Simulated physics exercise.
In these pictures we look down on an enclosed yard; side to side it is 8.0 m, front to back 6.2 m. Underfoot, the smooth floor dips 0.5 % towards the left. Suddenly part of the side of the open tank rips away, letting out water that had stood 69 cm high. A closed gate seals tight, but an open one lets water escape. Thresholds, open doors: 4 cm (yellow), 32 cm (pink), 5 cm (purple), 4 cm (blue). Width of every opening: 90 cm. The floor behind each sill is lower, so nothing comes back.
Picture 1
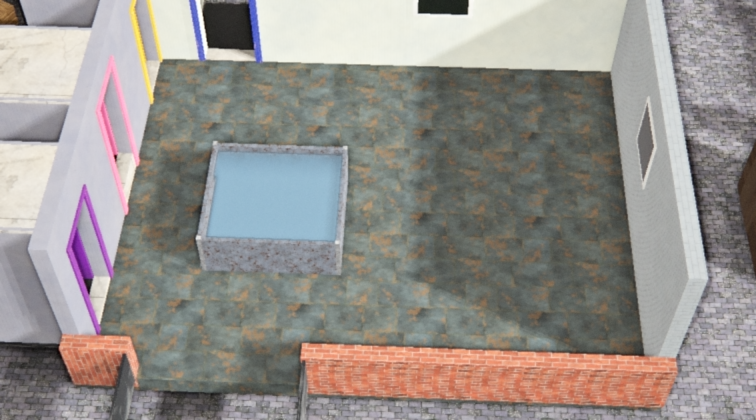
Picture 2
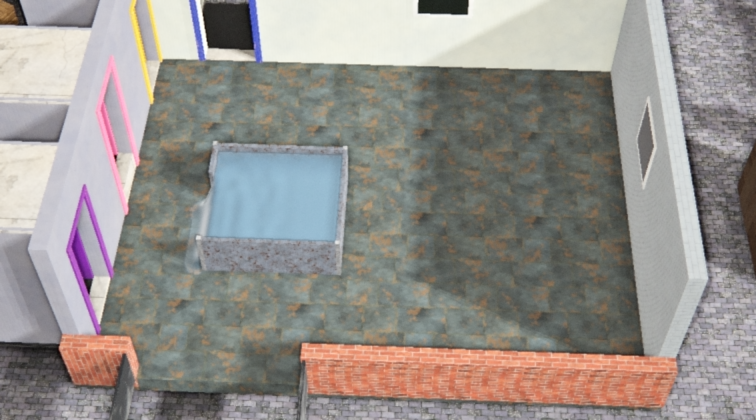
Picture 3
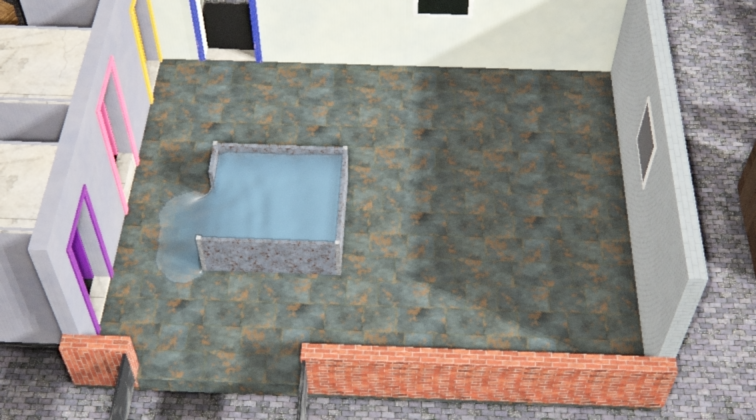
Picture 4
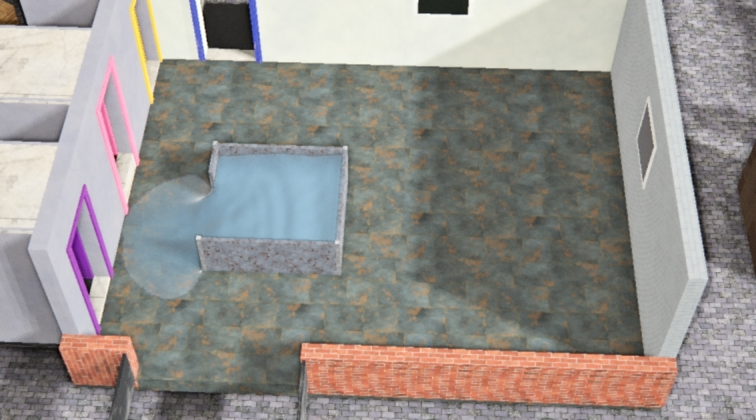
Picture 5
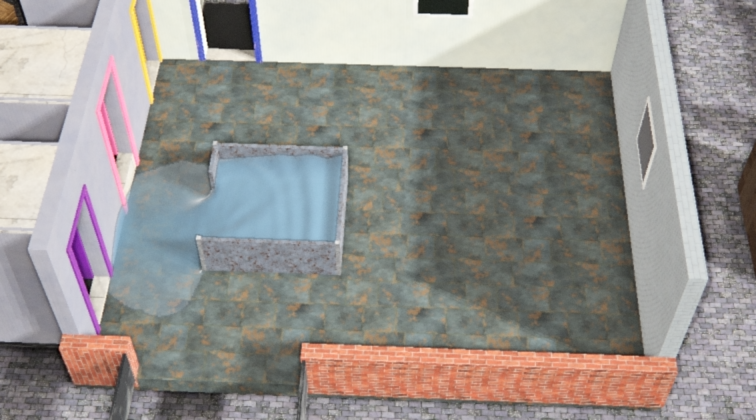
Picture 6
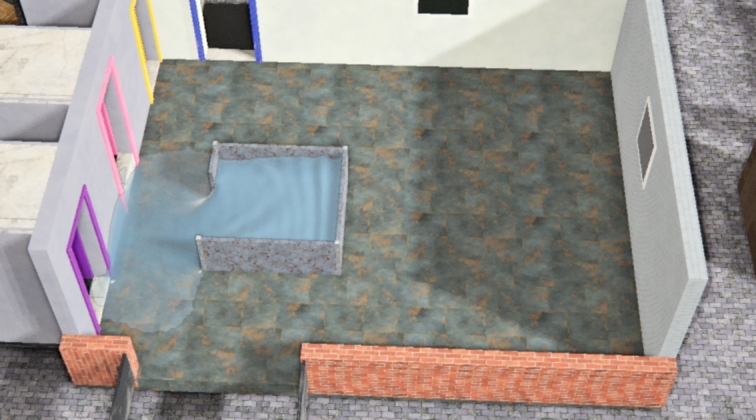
In this clip, the left side of a square, open stone tank gives way in a walled yard, and water pours out, fanning across the dark mottled floor to the left wall, between the pink and purple doorways.
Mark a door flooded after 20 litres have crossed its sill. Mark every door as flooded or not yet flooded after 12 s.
After that time, yellow door: Flooded; pink door: Not yet flooded; purple door: Flooded; blue door: Flooded.
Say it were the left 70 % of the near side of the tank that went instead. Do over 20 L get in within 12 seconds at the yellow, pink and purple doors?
Door yellow stays within, door pink stays within, door purple goes beyond.
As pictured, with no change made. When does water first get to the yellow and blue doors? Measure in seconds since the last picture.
Yellow 0.8 s, blue 1.4 s.
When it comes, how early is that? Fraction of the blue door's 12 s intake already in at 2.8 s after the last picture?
About 40 per cent.
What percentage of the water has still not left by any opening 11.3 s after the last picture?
Share still there: About 56 %.
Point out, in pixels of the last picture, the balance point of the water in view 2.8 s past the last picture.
I'd put it close to (221, 220).
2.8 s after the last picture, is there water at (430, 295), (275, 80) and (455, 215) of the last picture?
Untouched, soaked, untouched.
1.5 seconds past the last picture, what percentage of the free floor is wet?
Near 25 per cent is wet.
Then, 0.7 s after the last picture water covers 10 % of the floor and is deepest (49 cm) near (131, 242); yellow door not reached, pink door 31 cm at the sill, 3 L in, purple door 22 cm at the sill, 32 L in, blue door not reached.
Then, 1.5 s after the last picture water covers 25 % of the floor and is deepest (44 cm) near (92, 362); yellow door 5 cm at the sill, 0 L in, pink door 28 cm at the sill, 7 L in, purple door 19 cm at the sill, 111 L in, blue door 7 cm at the sill, 0 L in.
Then, 2.8 s after the last picture water covers 40 % of the floor and is deepest (26 cm) near (95, 351); yellow door 10 cm at the sill, 25 L in, pink door 17 cm at the sill, 8 L in, purple door 17 cm at the sill, 193 L in, blue door 15 cm at the sill, 71 L in.
Then, 6.3 s after the last picture water covers 75 % of the floor and is deepest (13 cm) near (92, 362); yellow door 7 cm at the sill, 87 L in, pink door 8 cm at the sill, 8 L in, purple door 10 cm at the sill, 299 L in, blue door 8 cm at the sill, 169 L in.
Then, 11.3 s after the last picture water covers 100 % of the floor and is deepest (6 cm) near (95, 351); yellow door 5 cm at the sill, 113 L in, pink door 4 cm at the sill, 8 L in, purple door 6 cm at the sill, 325 L in, blue door 4 cm at the sill, 189 L in.
